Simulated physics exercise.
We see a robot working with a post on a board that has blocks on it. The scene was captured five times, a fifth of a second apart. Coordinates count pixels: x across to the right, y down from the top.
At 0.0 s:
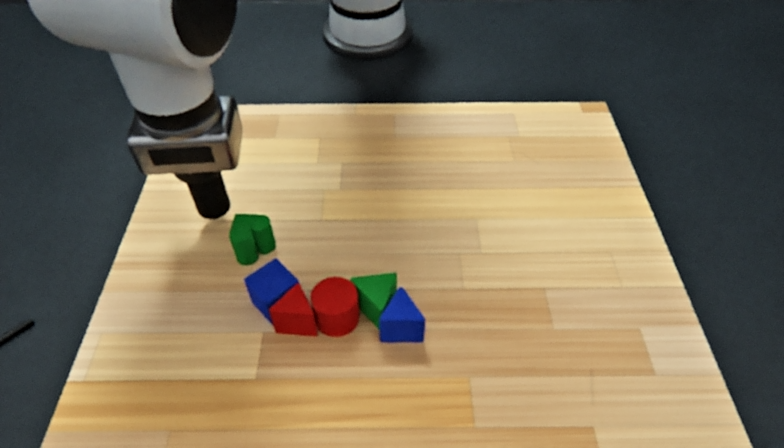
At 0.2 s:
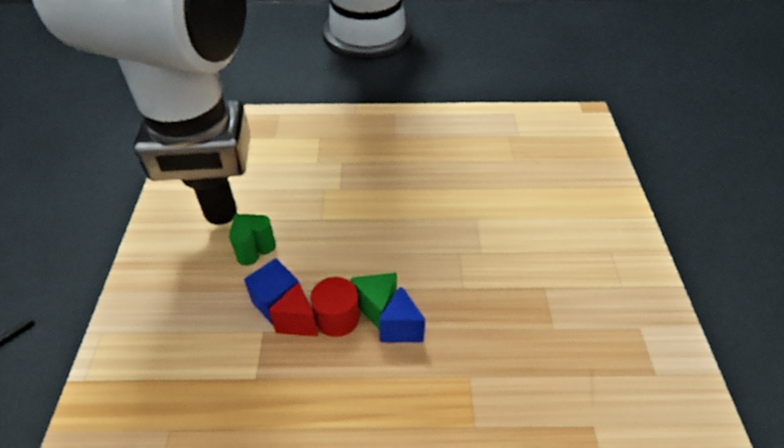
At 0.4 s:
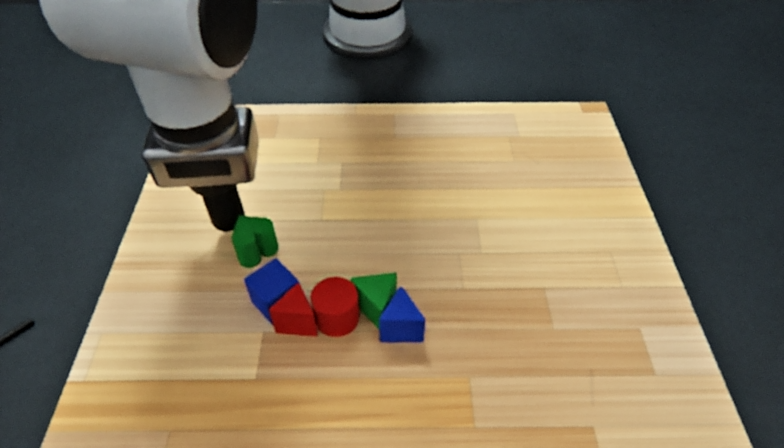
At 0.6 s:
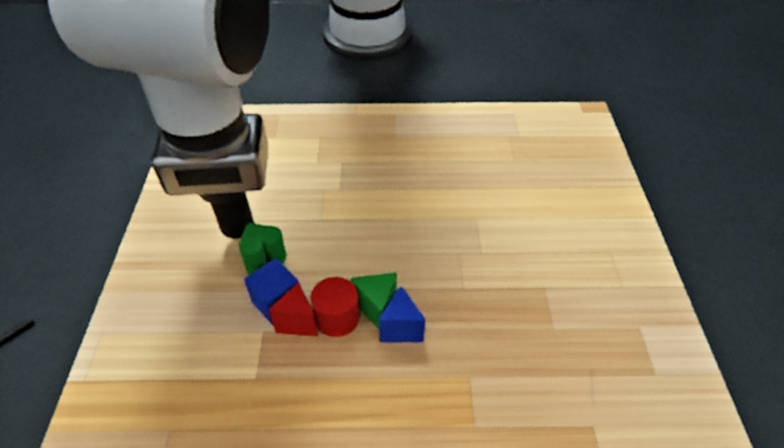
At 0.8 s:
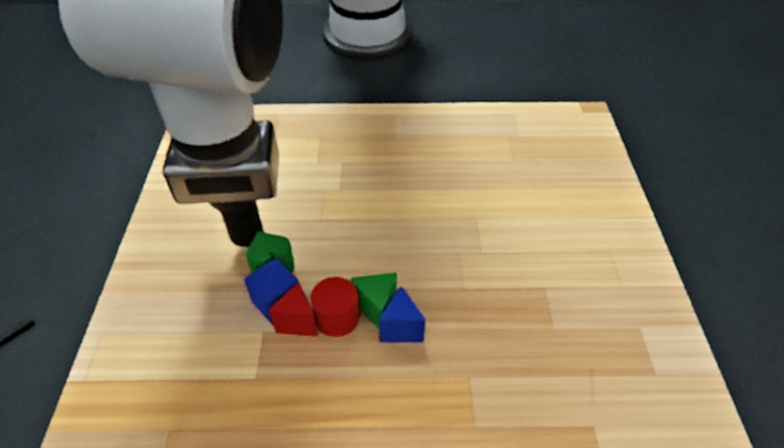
On a wooden board, a robot arm's dark post nudges a green block down and right toward a row of coloured blocks.
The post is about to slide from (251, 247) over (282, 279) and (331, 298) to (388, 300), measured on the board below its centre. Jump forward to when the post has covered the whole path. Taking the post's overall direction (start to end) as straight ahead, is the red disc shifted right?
My answer is yes.
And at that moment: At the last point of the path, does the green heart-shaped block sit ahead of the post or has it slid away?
It lies beside or behind the post.
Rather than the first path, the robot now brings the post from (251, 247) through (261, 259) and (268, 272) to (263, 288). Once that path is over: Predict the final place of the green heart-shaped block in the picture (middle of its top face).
It will end up at (288, 275).
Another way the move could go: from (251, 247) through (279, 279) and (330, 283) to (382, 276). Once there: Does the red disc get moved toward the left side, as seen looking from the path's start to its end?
No
The first path, step by step. One third of the way, post at (280, 268); green heart-shaped block at (298, 278), turned 35° clockwise; blue square at (284, 311), turned 15° clockwise; red disc at (338, 298).
Two thirds of the way, post at (330, 287); green heart-shaped block at (331, 311), turned 100° clockwise; blue square at (293, 328), turned 55° clockwise; red disc at (366, 332); blue triangle at (407, 309), turned 20° anticlockwise.
At the end, post at (388, 289); green heart-shaped block at (332, 312), turned 105° clockwise; blue square at (293, 328), turned 55° clockwise; red disc at (367, 333); green triangle at (421, 288), turned 45° clockwise; blue triangle at (428, 318), turned 20° clockwise.
